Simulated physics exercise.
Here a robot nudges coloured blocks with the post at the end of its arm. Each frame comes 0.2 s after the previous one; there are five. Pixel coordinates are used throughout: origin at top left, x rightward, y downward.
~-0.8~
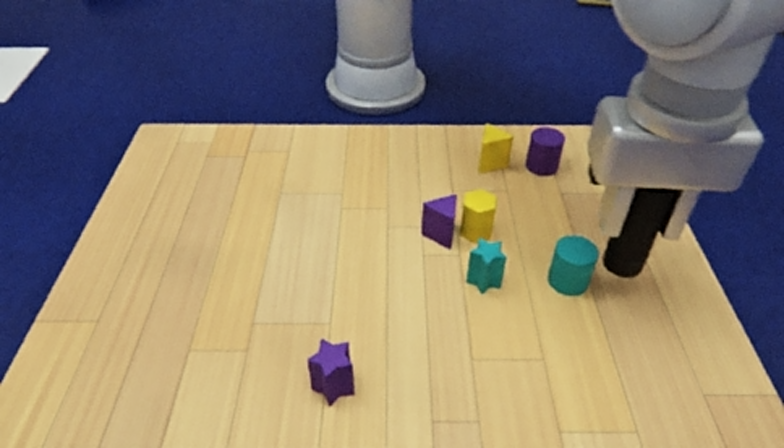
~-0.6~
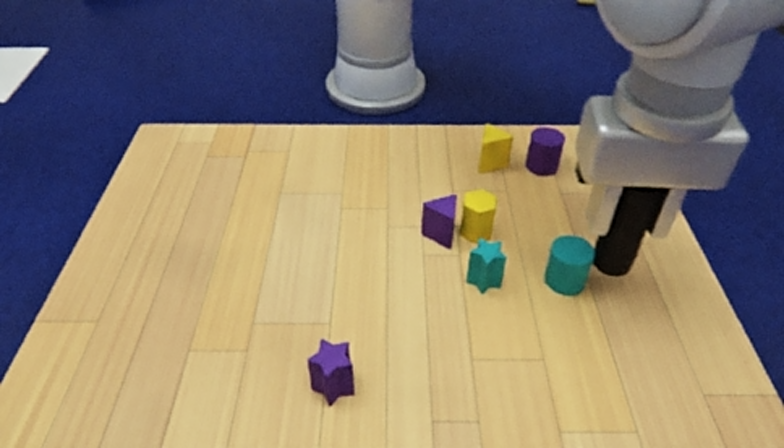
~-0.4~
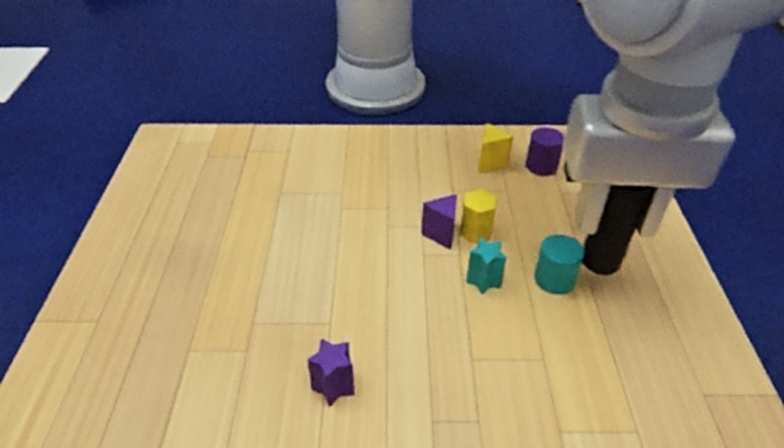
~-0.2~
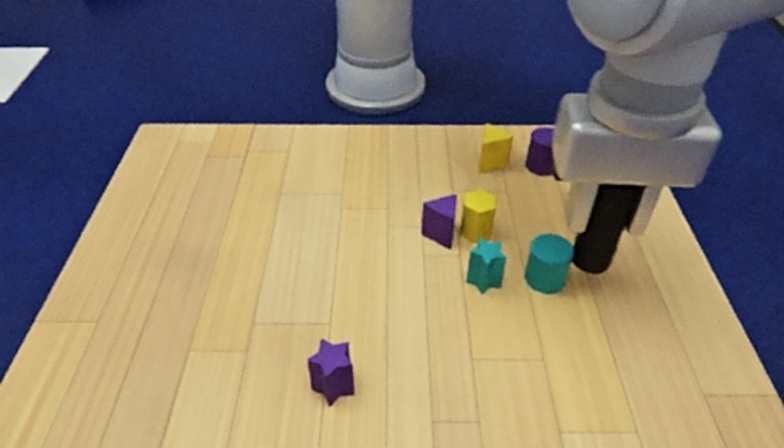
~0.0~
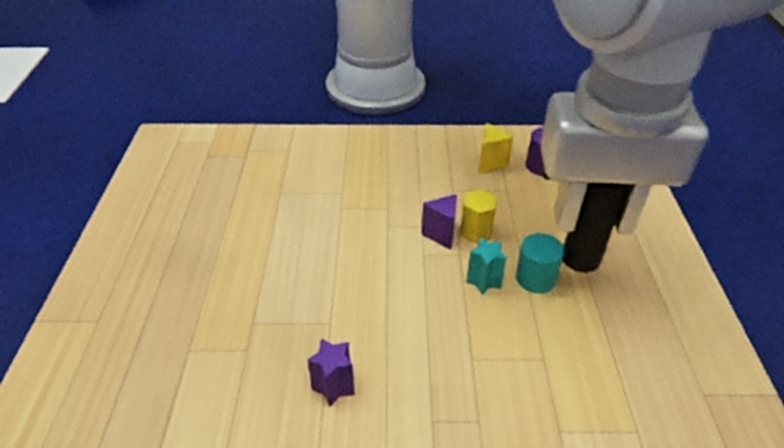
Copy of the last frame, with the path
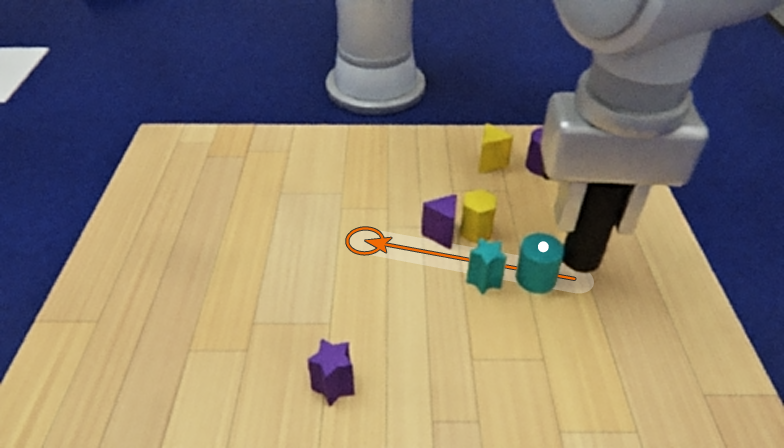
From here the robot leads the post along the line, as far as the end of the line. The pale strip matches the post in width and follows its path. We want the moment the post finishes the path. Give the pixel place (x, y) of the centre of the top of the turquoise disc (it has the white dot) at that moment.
My best guess is (397, 243).
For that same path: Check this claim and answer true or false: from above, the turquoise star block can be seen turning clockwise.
My answer: False.
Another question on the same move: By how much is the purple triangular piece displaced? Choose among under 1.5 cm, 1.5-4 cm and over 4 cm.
Once the path ends, it will sit 1.5 to 4 cm from where it is now.
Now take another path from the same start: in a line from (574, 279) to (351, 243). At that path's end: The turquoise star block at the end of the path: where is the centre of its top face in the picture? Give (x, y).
The point I'd pick in the picture is (417, 272).
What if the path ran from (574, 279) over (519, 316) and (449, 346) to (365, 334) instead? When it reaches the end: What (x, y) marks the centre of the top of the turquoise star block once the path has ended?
Around pixel (464, 246).
The line goes from (574, 279) to (365, 241); the dot is on the turquoise disc.
On the path given first. One third of the way, post (504, 247); turquoise star block (443, 258), turned 30° anticlockwise; turquoise disc (469, 243).
Two thirds of the way, post (431, 234); purple triangular piece (431, 199), turned 60° clockwise; turquoise star block (420, 270), turned 95° anticlockwise; turquoise disc (411, 244).
At the end, post (364, 222); purple triangular piece (420, 199), turned 100° clockwise; yellow hexagon unmoved; turquoise star block (420, 270), turned 95° anticlockwise; turquoise disc (397, 243).
